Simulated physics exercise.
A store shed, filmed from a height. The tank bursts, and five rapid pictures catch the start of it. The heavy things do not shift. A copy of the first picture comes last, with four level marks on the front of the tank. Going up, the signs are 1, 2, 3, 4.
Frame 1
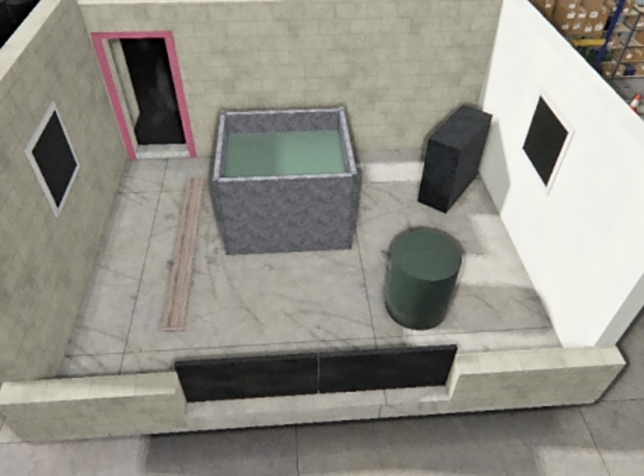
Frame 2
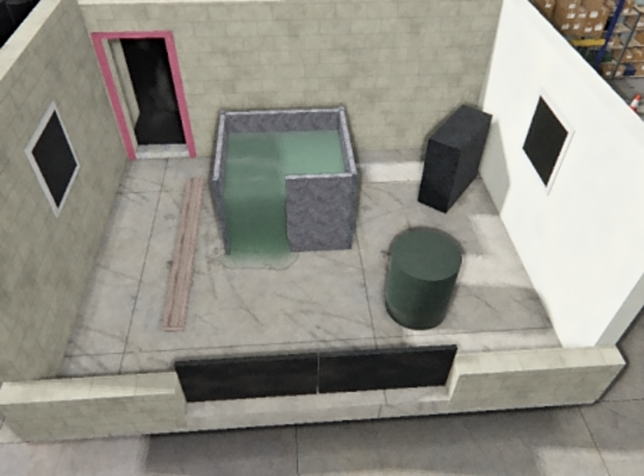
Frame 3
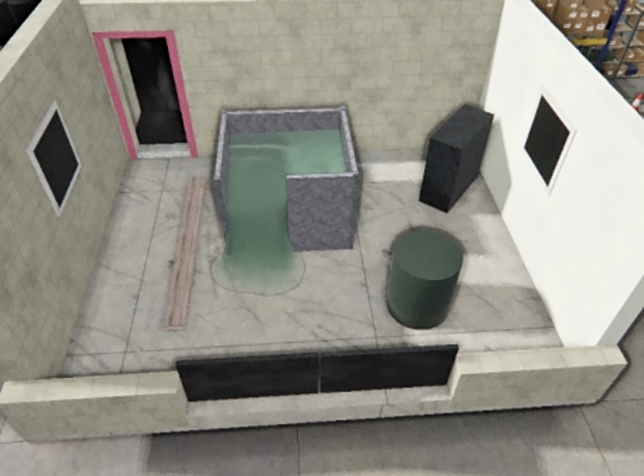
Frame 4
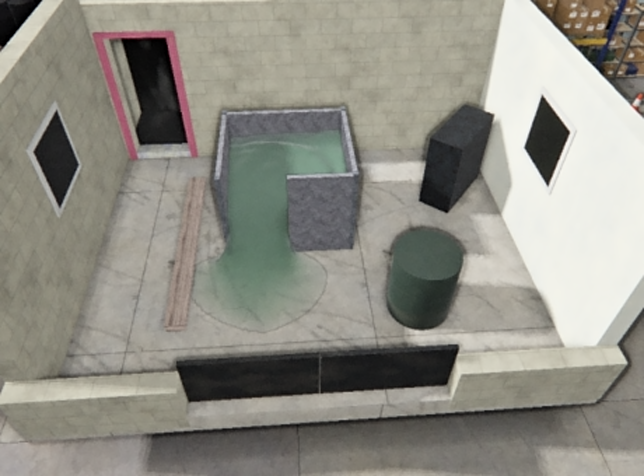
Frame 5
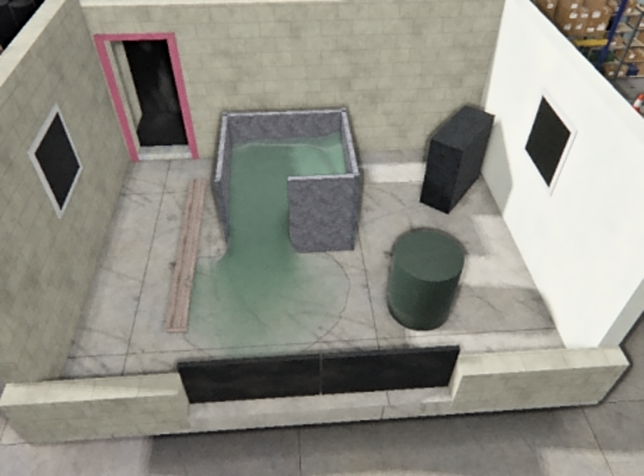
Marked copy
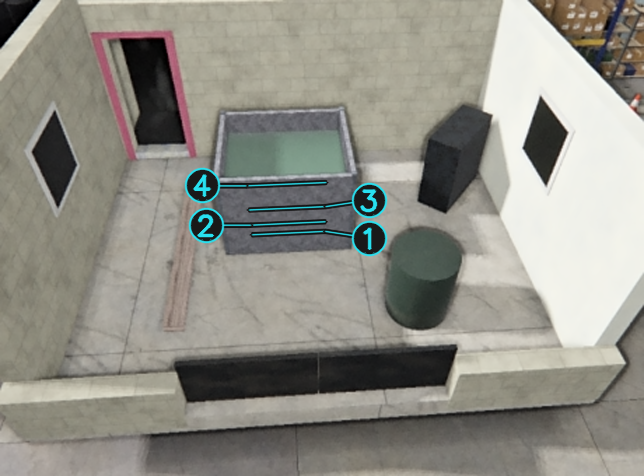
At the start, greenish water sits still in a stone tank inside a walled shed with a pink doorway, a plank, a green drum and a shut dark gate. Then the left part of the tank's front is open and water pours through, spreading forward across the floor toward the gate and plank.
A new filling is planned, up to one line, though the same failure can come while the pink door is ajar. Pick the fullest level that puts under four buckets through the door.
The limit is 2.
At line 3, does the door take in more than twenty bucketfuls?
No, less.
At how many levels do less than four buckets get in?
Two of them.
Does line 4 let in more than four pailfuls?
Yes, it does.
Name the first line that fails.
That would be 3.
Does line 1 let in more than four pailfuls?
No.
In cyan, 1 at (288, 233); 2 at (288, 223); 3 at (287, 208); 4 at (286, 184); from the bottom up 1, 2, 3, 4.
Choosing 1, nothing gets over.
Choosing 2, a splash gets over, under a bucket.
Choosing 3, about 10 bucketfuls get in.
Choosing 4, dozens of bucketfuls pour in.
